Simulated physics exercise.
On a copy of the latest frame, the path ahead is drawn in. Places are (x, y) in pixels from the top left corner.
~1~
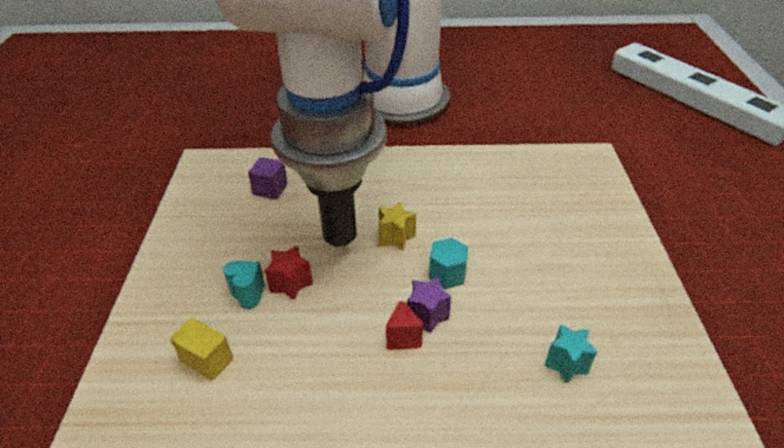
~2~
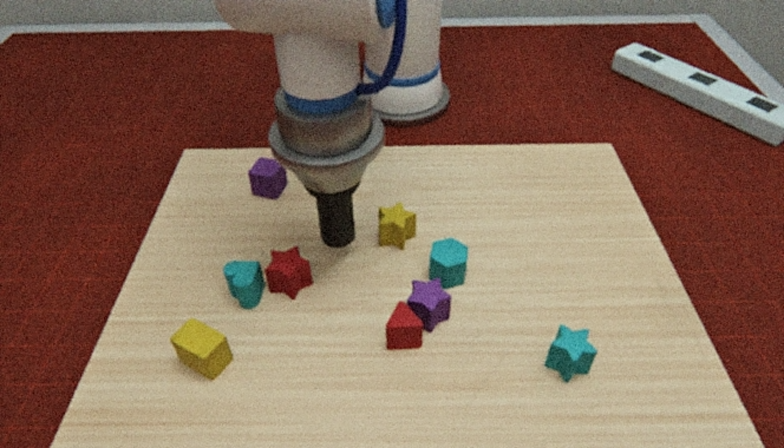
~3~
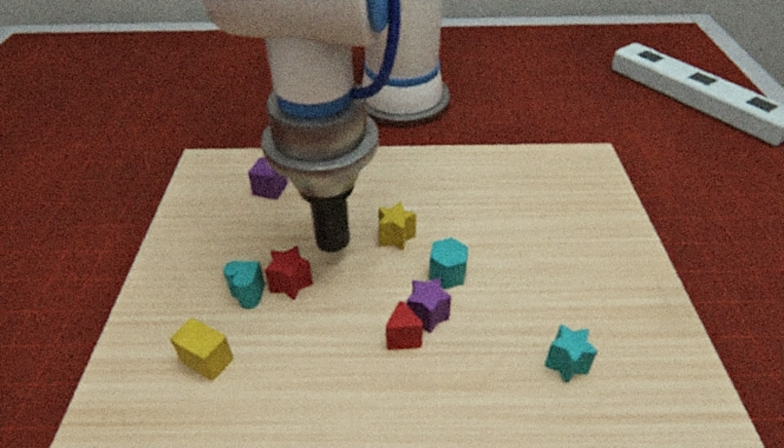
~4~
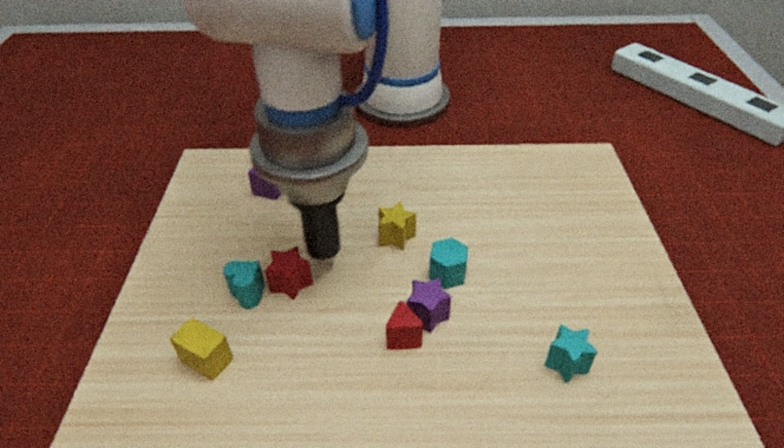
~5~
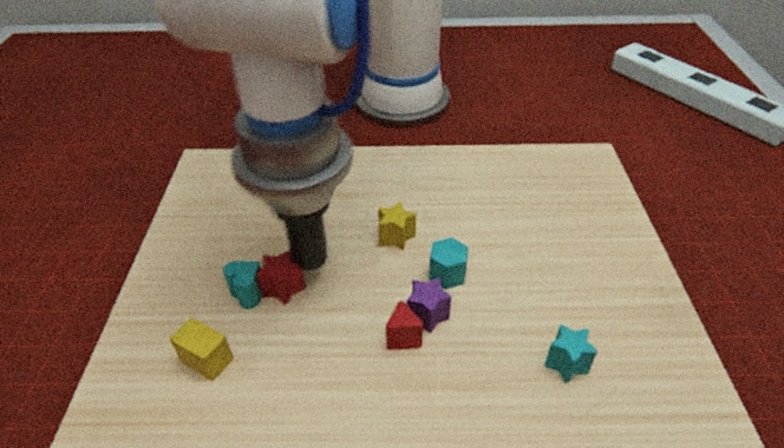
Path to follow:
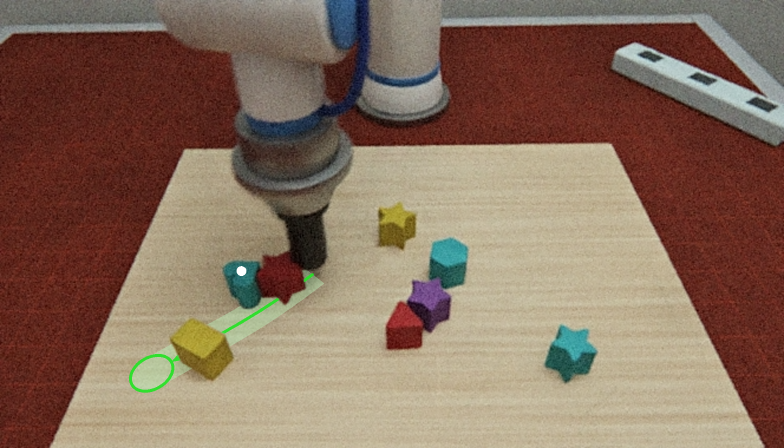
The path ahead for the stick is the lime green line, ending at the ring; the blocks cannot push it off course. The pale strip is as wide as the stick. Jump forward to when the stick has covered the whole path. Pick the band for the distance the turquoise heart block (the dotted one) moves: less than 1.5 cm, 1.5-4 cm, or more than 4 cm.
More than 4 cm.
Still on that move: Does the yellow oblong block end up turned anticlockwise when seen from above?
Going by the path, yes.
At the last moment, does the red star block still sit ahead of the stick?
I'd say yes.
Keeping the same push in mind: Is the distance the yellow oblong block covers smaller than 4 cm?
No
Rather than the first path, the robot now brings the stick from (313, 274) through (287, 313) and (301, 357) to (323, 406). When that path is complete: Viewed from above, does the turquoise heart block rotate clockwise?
That would be a yes.
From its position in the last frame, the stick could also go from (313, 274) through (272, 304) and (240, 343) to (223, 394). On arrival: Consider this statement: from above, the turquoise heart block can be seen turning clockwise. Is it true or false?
Answer: True.
Drawn move, from (313, 274) through (267, 307) and (213, 339) to (152, 373); the dot is on the turquoise heart block.
The first path, step by step. One third of the way, stick (262, 290); turquoise heart block (196, 285), turned 80° clockwise; red star block (227, 299).
Two thirds of the way, stick (205, 323); yellow oblong block (154, 370), turned 35° anticlockwise; turquoise heart block (180, 290); red star block (165, 333).
At the end, stick (143, 357); yellow oblong block (145, 381), turned 65° anticlockwise; turquoise heart block (180, 290), turned 130° clockwise; red star block (98, 365).
